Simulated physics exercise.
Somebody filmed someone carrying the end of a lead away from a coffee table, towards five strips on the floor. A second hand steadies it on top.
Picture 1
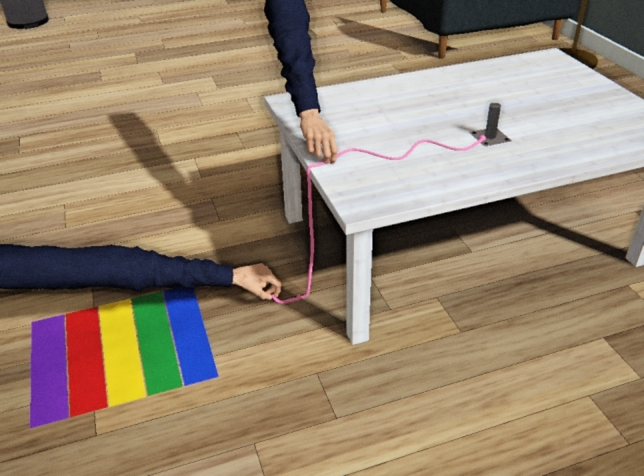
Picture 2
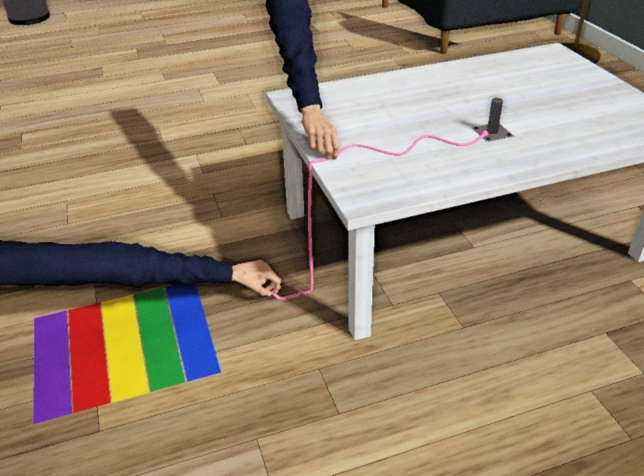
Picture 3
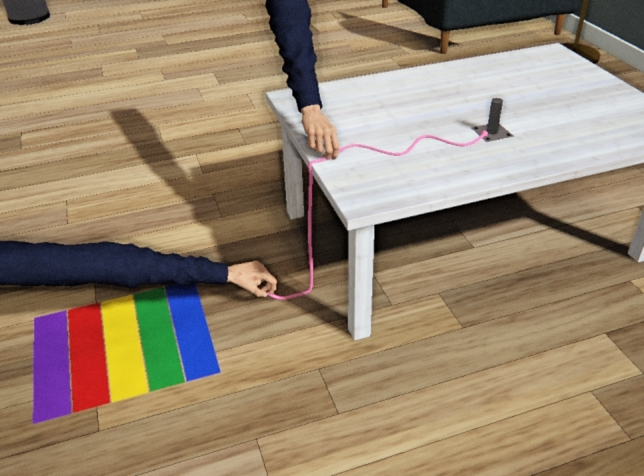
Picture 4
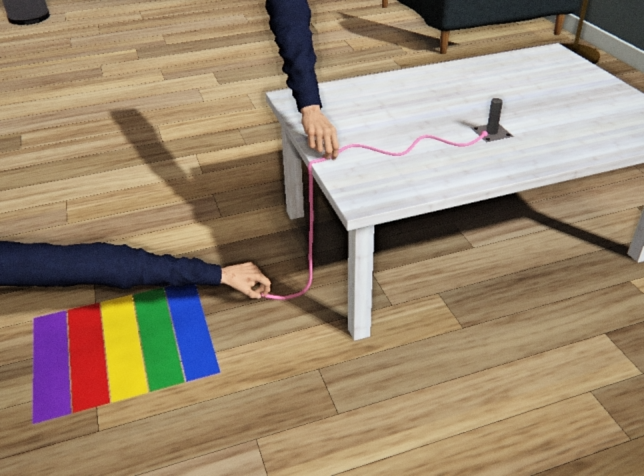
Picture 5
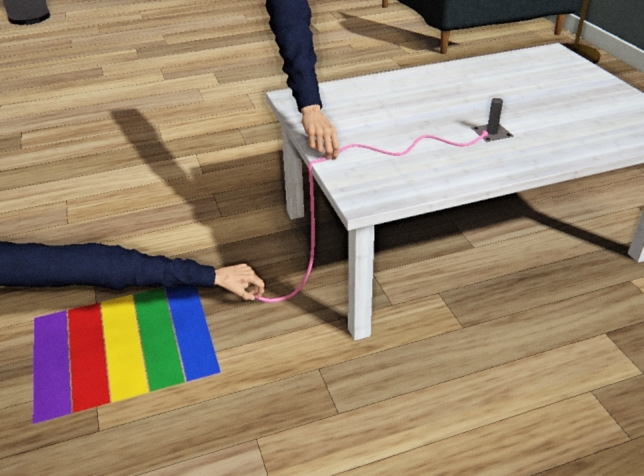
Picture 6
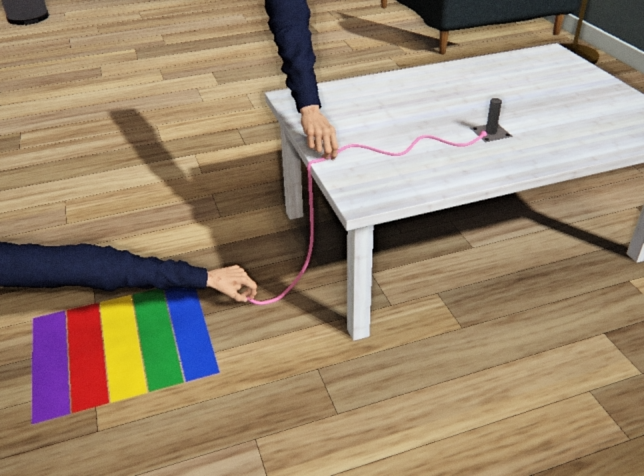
At the start, one hand presses a pink lead near the edge of a white coffee table while another holds its hanging end beside a leg, right of five coloured strips on the floor. The lower hand then draws the end slightly left towards the blue strip, and the hanging part curves more.
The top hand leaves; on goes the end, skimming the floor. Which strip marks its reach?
The end stops over the yellow strip.
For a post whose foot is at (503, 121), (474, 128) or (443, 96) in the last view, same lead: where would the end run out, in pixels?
The places are (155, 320), (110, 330) and (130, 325).
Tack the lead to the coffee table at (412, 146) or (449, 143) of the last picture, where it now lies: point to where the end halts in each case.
Try by try, around (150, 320) and (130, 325).
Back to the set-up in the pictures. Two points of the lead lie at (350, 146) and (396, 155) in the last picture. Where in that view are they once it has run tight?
Near (320, 163) and (369, 154).
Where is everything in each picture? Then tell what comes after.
In the first picture, end (272, 296); blue (197, 362); green (161, 372); yellow (125, 381); red (88, 391); purple (49, 402).
In the second picture, end (272, 292); lead through (468, 144) (412, 147) (355, 146) (311, 176) (310, 232) (312, 283).
In the third picture, end (268, 293).
In the fourth picture, end (262, 295); lead through (468, 145) (412, 147) (355, 146) (311, 176) (311, 232) (309, 284).
In the fifth picture, end (255, 296).
In the sixth picture, end (248, 298); lead through (467, 145) (411, 147) (354, 146) (310, 176) (312, 231) (293, 284).
Soon after, end near (189, 313); over blue.
Then, end near (148, 323); over green.
At full stretch, end near (123, 329); over yellow. It gets as far as the yellow strip.
